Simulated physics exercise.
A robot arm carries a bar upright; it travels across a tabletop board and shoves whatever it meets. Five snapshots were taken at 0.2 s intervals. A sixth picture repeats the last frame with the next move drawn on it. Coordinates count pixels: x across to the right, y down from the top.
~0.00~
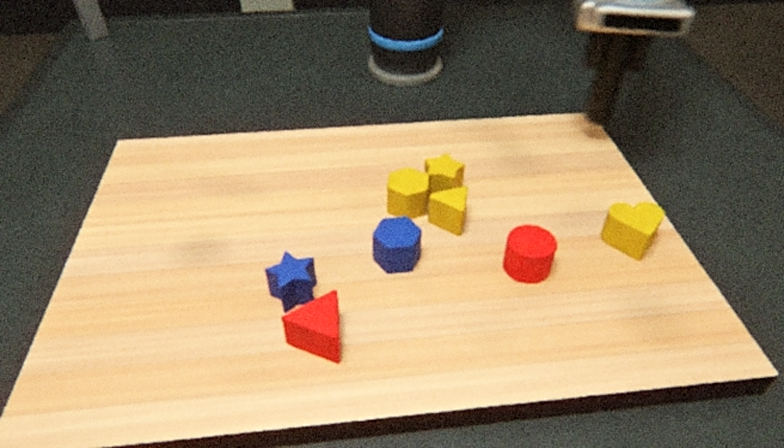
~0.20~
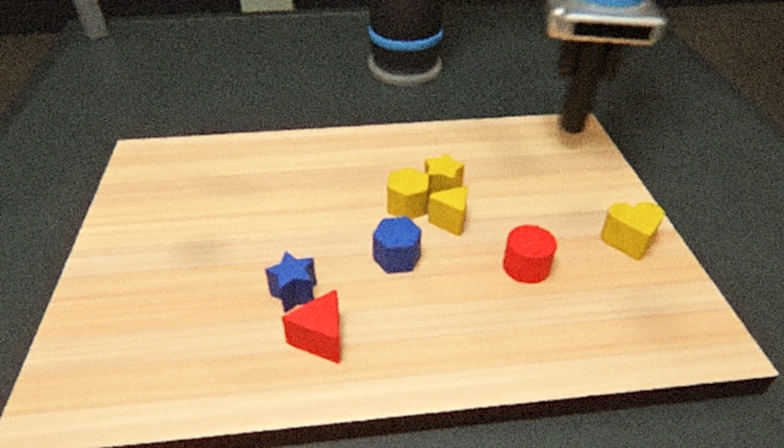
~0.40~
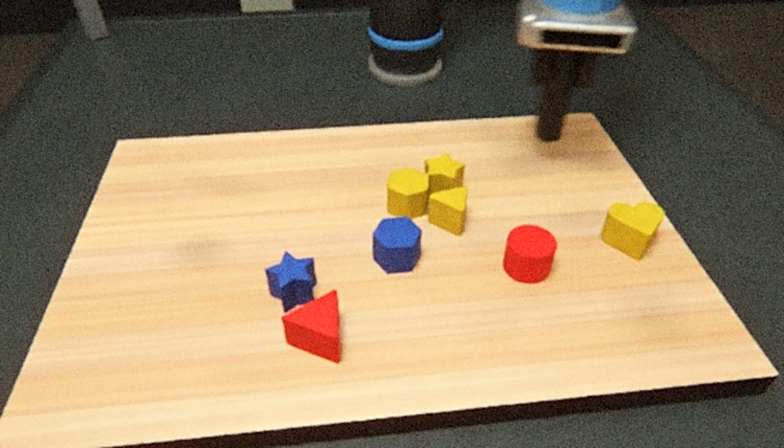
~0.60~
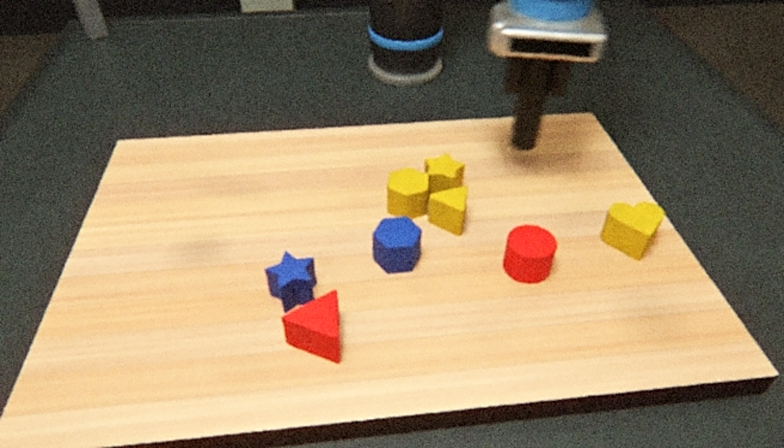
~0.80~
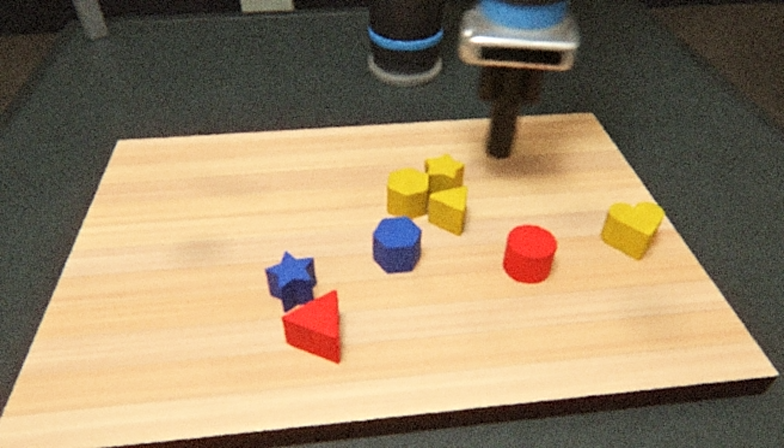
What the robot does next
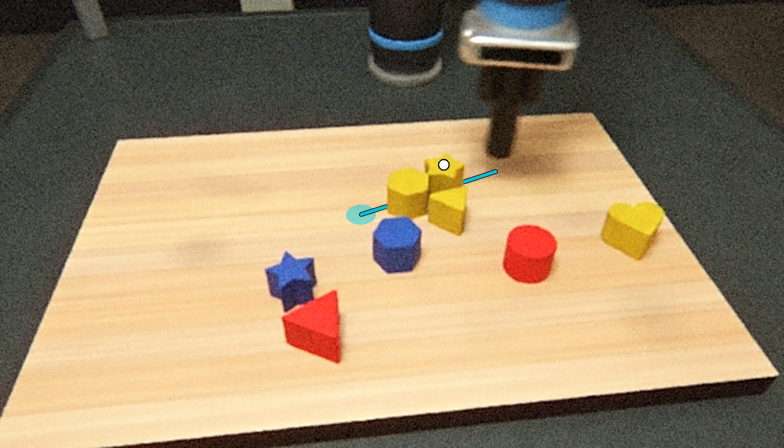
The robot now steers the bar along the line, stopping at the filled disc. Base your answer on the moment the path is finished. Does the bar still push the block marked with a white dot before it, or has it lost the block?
Ahead.
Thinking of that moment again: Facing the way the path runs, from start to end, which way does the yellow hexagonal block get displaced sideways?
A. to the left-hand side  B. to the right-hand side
That would be A.
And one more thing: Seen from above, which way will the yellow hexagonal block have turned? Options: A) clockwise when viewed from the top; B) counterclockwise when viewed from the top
My answer is option B.
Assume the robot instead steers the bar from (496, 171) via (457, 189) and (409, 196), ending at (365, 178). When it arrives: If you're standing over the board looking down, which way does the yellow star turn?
It rotates counterclockwise.
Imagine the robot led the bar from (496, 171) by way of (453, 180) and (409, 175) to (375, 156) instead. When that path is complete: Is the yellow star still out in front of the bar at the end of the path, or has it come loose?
It is off to the side or behind.
The line goes from (496, 171) to (361, 214); the dot is on the yellow star.
What follows on the original path. One third of the way, bar (455, 167); yellow hexagonal block (399, 184); yellow star (432, 168).
Two thirds of the way, bar (409, 181); yellow hexagonal block (364, 204), turned 40° anticlockwise; yellow star (381, 181), turned 15° clockwise.
At the end, bar (360, 195); yellow hexagonal block (328, 225), turned 95° anticlockwise; yellow star (330, 196), turned 20° clockwise; yellow triangular piece unmoved.
